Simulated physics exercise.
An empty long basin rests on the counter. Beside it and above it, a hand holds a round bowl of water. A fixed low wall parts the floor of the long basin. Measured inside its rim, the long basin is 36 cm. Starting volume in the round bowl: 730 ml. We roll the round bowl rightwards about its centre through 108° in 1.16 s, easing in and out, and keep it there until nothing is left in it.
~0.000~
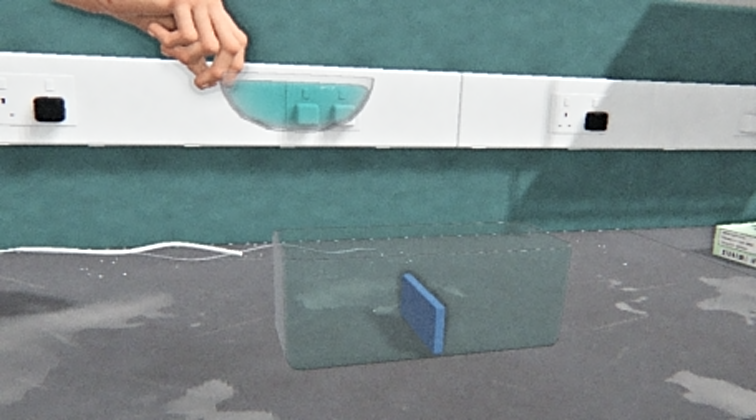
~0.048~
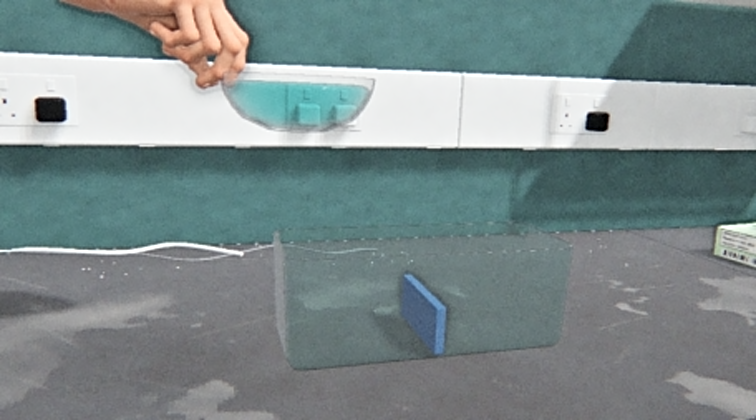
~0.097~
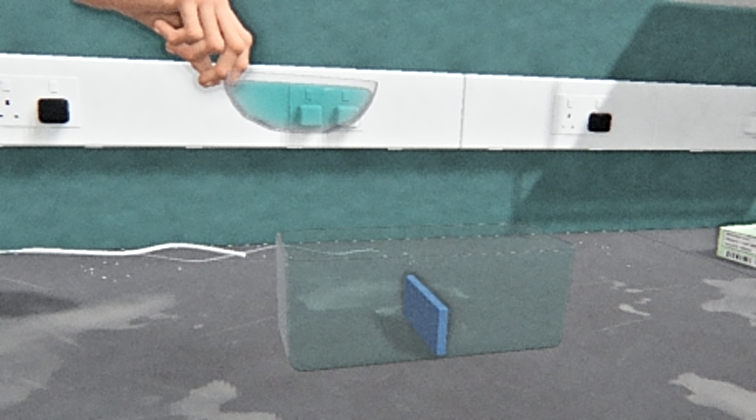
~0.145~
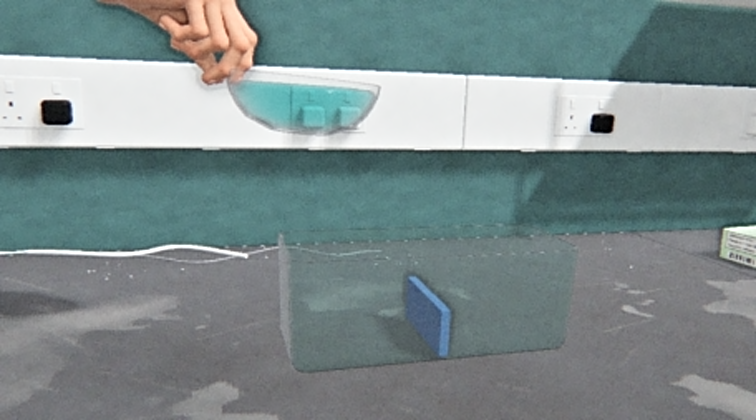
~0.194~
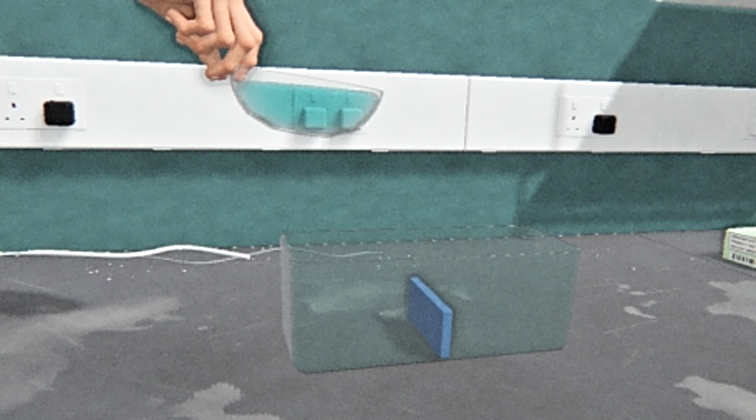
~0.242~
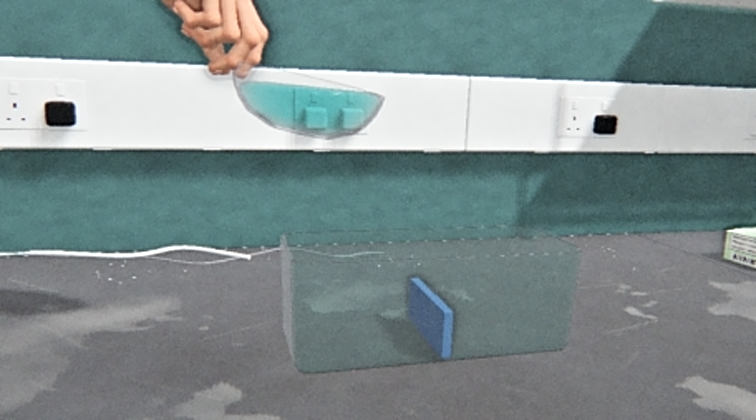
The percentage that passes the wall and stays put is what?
It is about 45 per cent.
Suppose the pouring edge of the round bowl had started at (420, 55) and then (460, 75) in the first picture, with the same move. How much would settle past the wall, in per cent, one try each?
In order, 85 and 95 per cent.
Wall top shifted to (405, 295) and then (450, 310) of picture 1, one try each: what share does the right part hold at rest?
The first gives near 70 per cent and the second near 15 per cent.
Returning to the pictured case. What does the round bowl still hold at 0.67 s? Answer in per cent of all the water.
Fraction remaining: Approx. 24 per cent.
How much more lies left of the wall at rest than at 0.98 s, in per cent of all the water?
That is roughly 2 in a hundred of the whole.
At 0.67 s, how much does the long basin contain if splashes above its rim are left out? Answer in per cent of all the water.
The basin holds roughly 30 in a hundred parts at that moment.
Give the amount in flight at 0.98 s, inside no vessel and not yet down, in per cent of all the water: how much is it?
3 in a hundred, give or take.
By 0.67 s the tilt is 67° and 25 per cent is still to pour, 10 is left of the wall and 20 right of it.
By 0.98 s the tilt is 102° and 0 per cent is still to pour, 51 is left of the wall and 44 right of it.
By 1.30 s the tilt is 108° and 0 per cent is still to pour, 52 is left of the wall and 45 right of it.
By 1.66 s the tilt is 108° and 0 per cent is still to pour, 52 is left of the wall and 45 right of it.
At rest 52 per cent lies left of the wall, 45 right of it and 3 outside.
